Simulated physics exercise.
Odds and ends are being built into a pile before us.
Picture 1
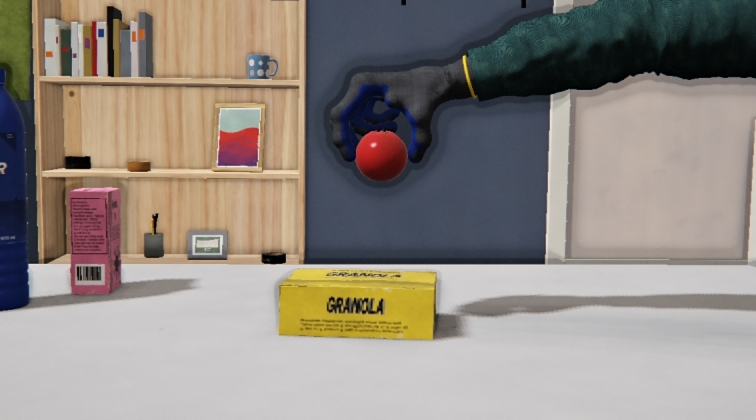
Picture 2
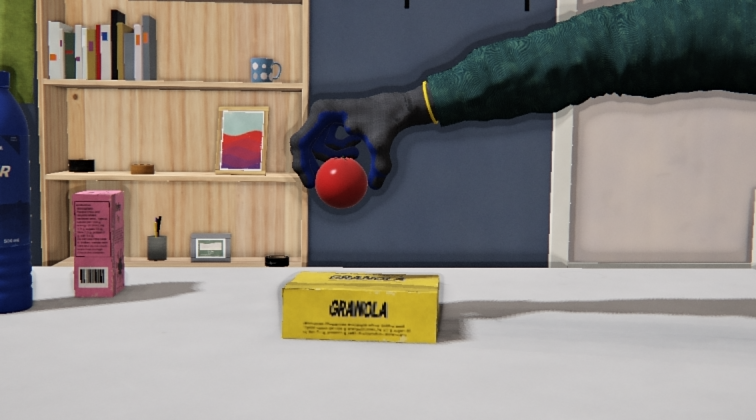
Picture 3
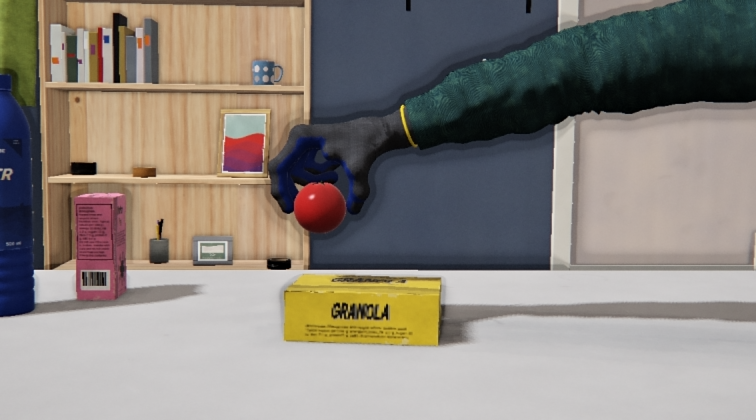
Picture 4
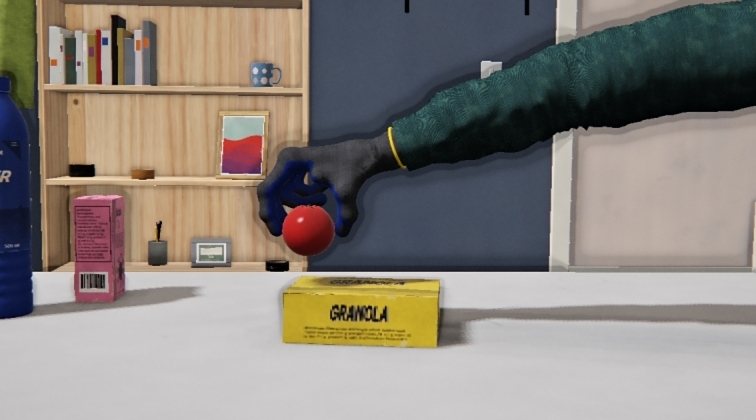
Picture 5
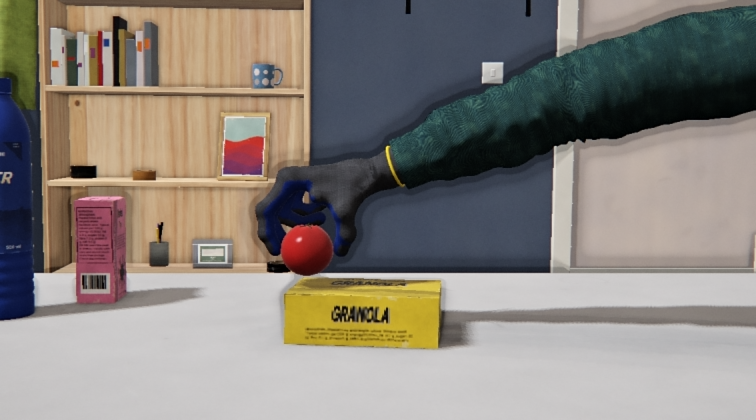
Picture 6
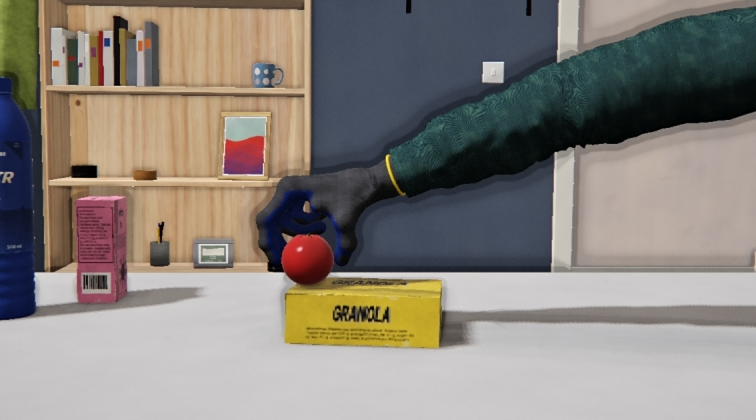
On a white tabletop, a gloved hand lowering a red tomato leftward and down onto the left end of a yellow granola packet.
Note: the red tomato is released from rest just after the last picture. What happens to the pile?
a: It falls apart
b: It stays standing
b, it stays standing.
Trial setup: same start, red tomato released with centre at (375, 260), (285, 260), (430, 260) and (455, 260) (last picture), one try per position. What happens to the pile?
Stays standing; collapses; stays standing; collapses.
Then, 0.50 s later than the last frame, all is still.
Then, 1.30 s later than the last frame, red tomato resting near (308, 260).
When it is over, all 4 as before. End places, in pixels of the last picture, red tomato near (307, 260). The pile keeps its balance.
